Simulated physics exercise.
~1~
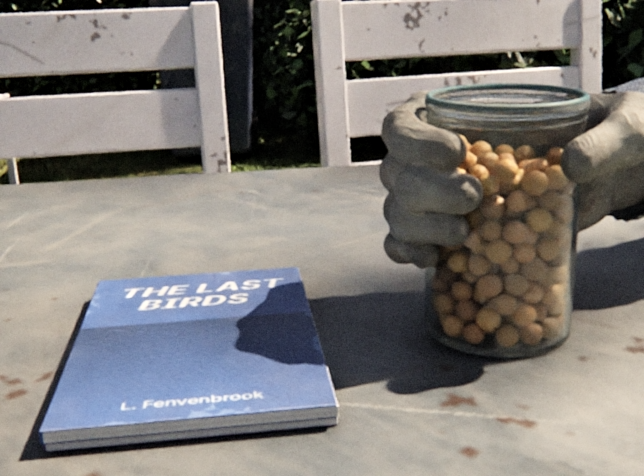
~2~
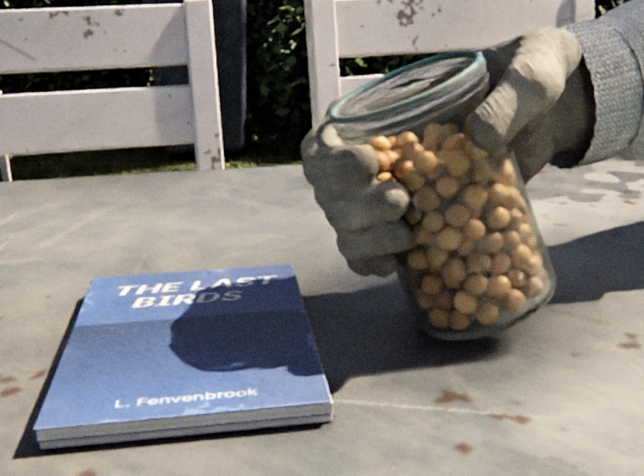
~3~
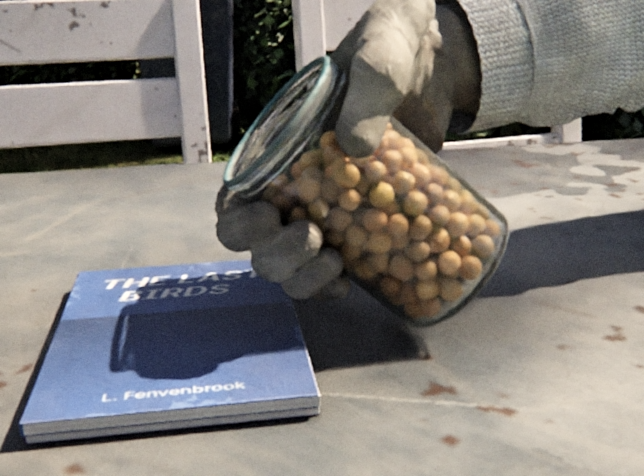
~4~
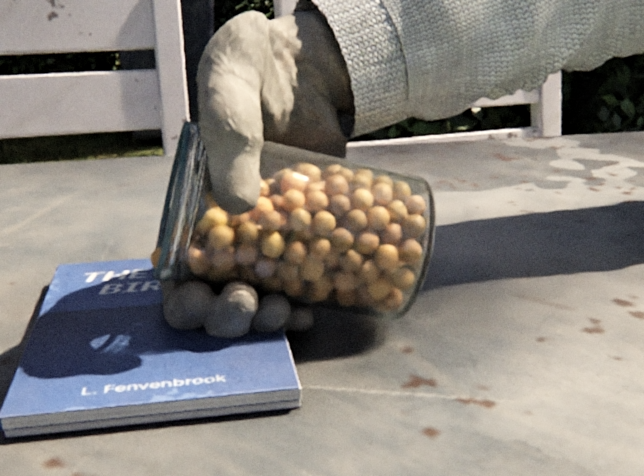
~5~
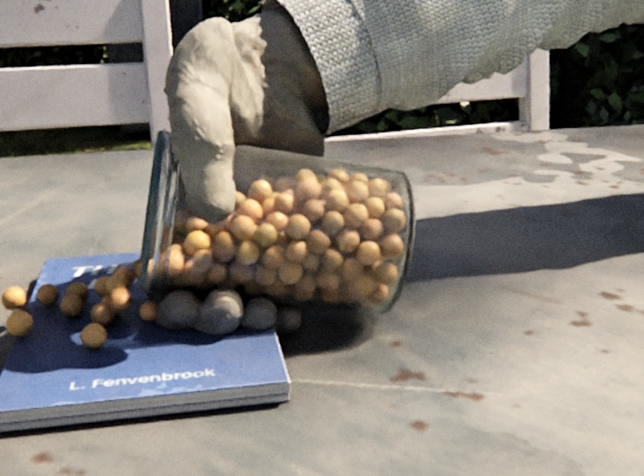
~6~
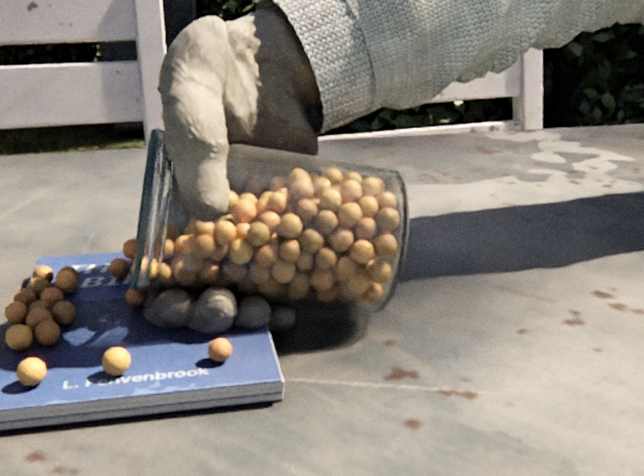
The video shows gray-gloved hands holding an open glass jar of round wooden beads beside a blue book on an outdoor table. One hand tips the jar leftward onto its side against the book's edge, and some beads roll out across the cover while most remain inside.
